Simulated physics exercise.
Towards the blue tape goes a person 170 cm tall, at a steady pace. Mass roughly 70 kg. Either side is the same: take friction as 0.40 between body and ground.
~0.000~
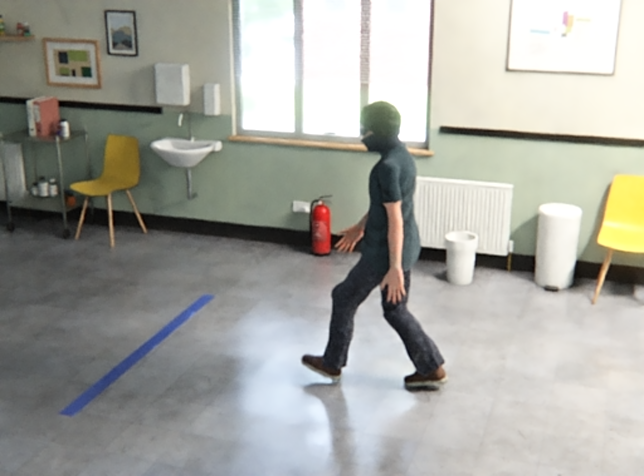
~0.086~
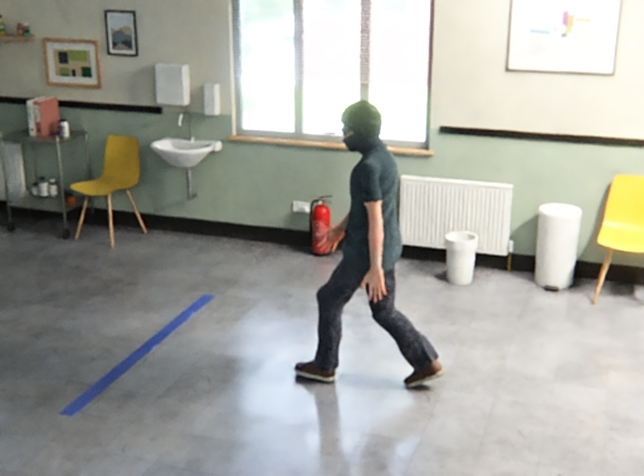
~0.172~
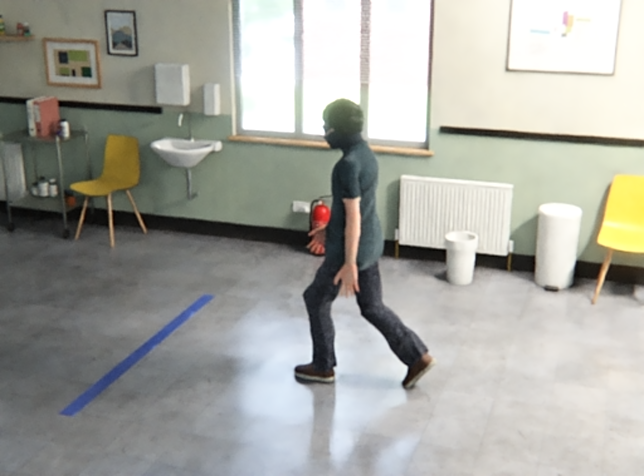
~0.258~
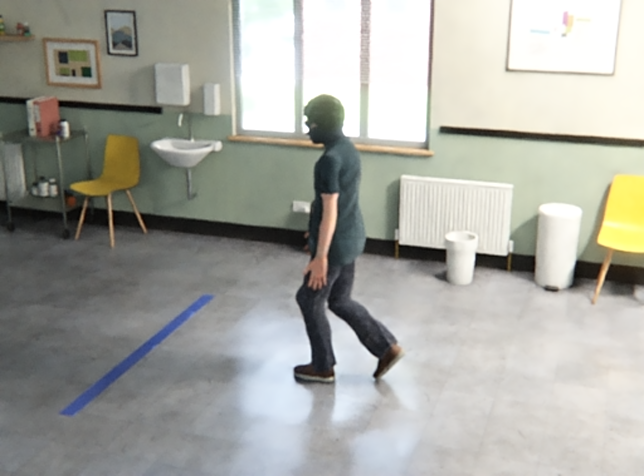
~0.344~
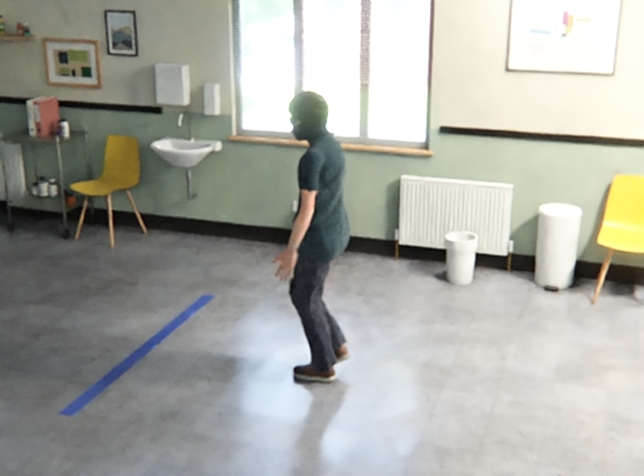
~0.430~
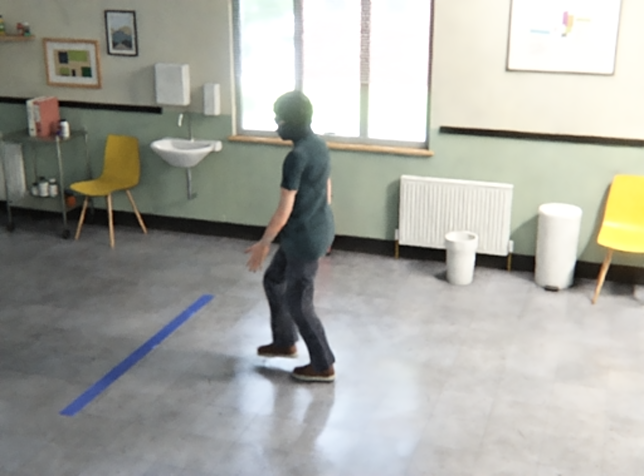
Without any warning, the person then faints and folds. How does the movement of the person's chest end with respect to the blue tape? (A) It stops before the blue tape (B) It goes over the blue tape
The answer is A.
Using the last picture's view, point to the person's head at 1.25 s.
Head position: Roughly (194, 308) in the last view.
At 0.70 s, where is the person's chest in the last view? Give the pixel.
At that moment it is near (263, 225) in the last picture's view.
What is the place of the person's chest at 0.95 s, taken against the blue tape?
Around 60 cm shy of the mark.
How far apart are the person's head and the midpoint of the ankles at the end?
Some 50 cm apart.
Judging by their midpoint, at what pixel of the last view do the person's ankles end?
Roughly (206, 334).
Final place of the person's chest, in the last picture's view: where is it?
End point, final frame: Around (221, 310).
After 0.70 s the person's chest is 81 cm short of the blue tape, near (263, 225) in the last picture's view.
After 0.95 s the person's chest is 60 cm short of the blue tape, near (243, 284) in the last picture's view; the person's hips 70 cm short of the blue tape.
After 1.25 s the person's chest is 39 cm short of the blue tape, near (228, 309) in the last picture's view.
Final state at 2.0 s, person's hips stop short of the blue tape; person's head stops short of the blue tape; person's chest stops short of the blue tape.
